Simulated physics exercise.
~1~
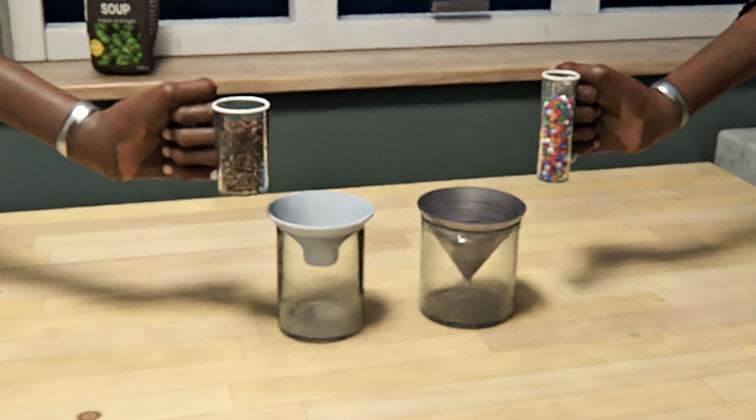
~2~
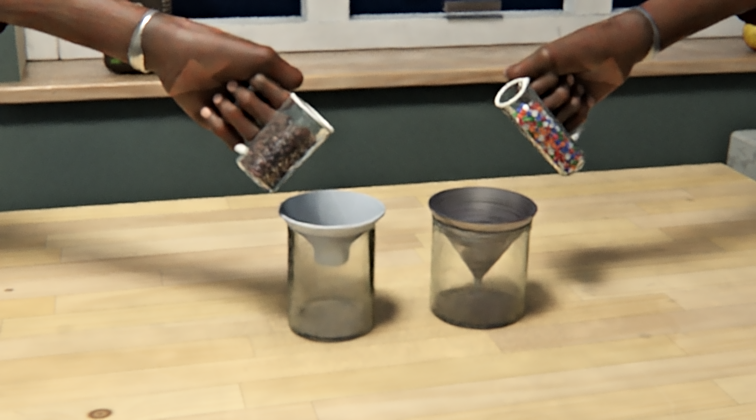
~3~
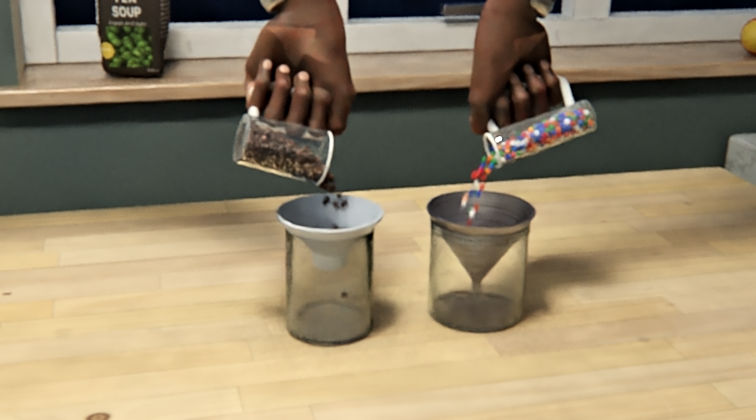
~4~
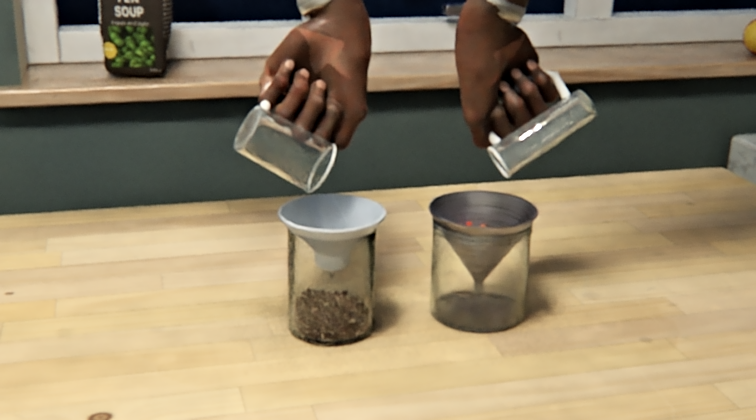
To begin with, two hands hold small clear cups above two glass jars on a wooden table, the left cup filled with dark brown bits and the right with colourful beads. A pale funnel sits in the left jar and a dark grey, cone-shaped one in the right. The hands move inward and tilt the cups, and both cupfuls start spilling into the funnels. The dark bits drop through into the left jar, while the beads gather in the right funnel. At the end both cups are empty, the brown bits lie in the left jar, and the beads remain stuck above an empty right jar.
